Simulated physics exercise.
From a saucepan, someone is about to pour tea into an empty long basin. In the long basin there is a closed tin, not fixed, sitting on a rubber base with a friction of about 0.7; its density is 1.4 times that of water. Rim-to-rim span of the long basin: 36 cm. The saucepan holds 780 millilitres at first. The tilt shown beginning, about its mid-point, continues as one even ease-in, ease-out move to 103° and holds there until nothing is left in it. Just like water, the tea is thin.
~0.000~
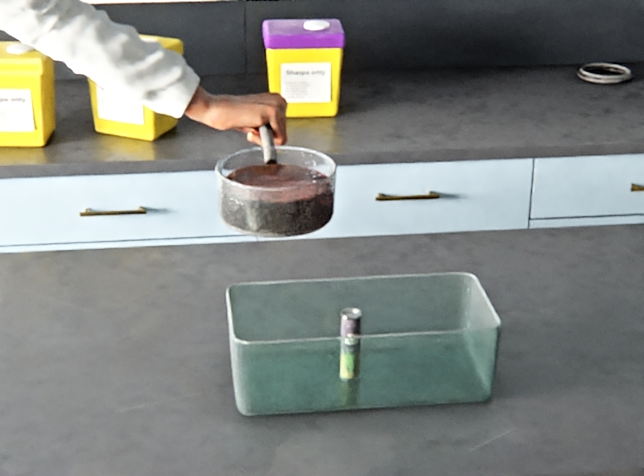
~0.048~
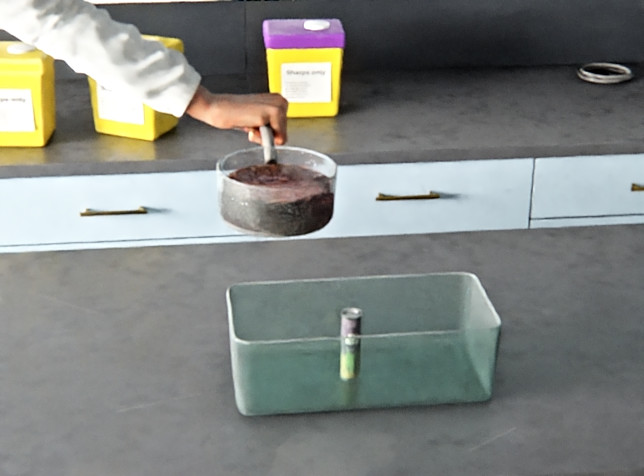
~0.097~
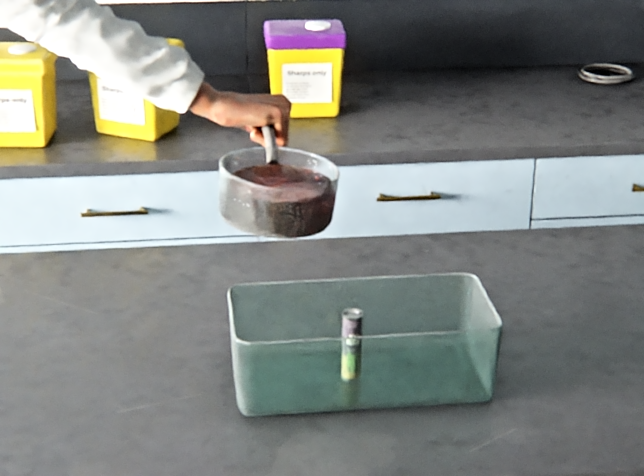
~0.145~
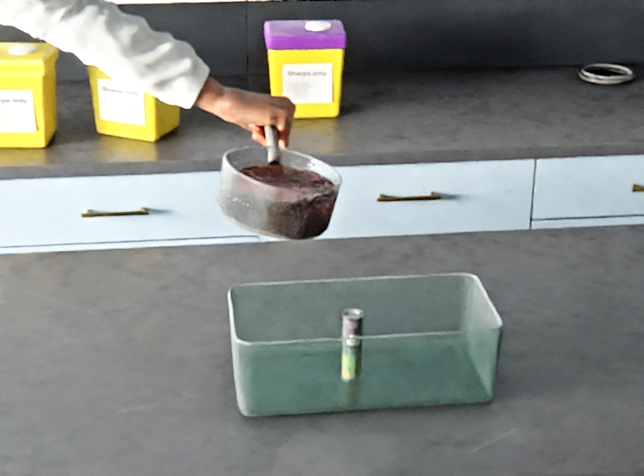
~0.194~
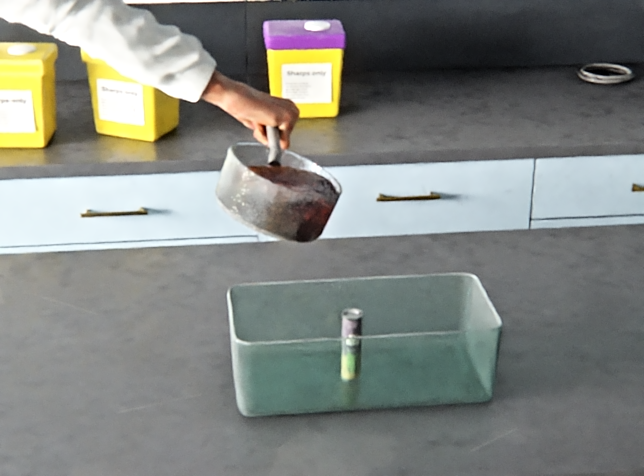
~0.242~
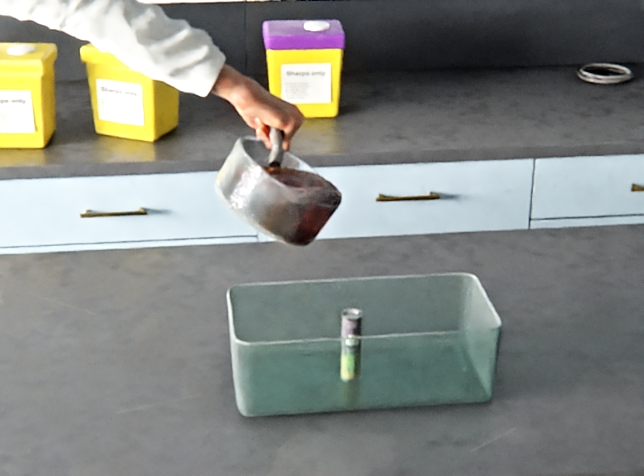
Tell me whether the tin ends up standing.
It is not overturned.
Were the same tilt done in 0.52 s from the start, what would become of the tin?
Outcome - the tin remains standing.
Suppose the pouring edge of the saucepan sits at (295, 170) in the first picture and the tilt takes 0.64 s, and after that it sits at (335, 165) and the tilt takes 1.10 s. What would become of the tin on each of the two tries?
First it tips over; then it stays on its base.
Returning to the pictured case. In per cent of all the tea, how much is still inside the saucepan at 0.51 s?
About 24 percent.
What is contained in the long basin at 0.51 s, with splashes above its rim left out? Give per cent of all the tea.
Near 20 in a hundred.
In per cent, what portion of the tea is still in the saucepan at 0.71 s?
Remaining share: Approx. 6 %.
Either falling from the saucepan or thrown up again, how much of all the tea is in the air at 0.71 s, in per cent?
Airborne fraction: Approx. 8 %.
Then, 0.51 s in, the tilt is 93° and 25 per cent is still to pour; the tin stands where it began.
Then, 0.71 s in, the tilt is 103° and 6 per cent is still to pour; the tin stands where it began.
Then, 0.92 s in, the tilt is 103° and 1 per cent is still to pour; the tin stands where it began.
Then, 1.14 s in, the tilt is 103° and 0 per cent is still to pour; the tin stands where it began.
Finally, the tin stands where it began.
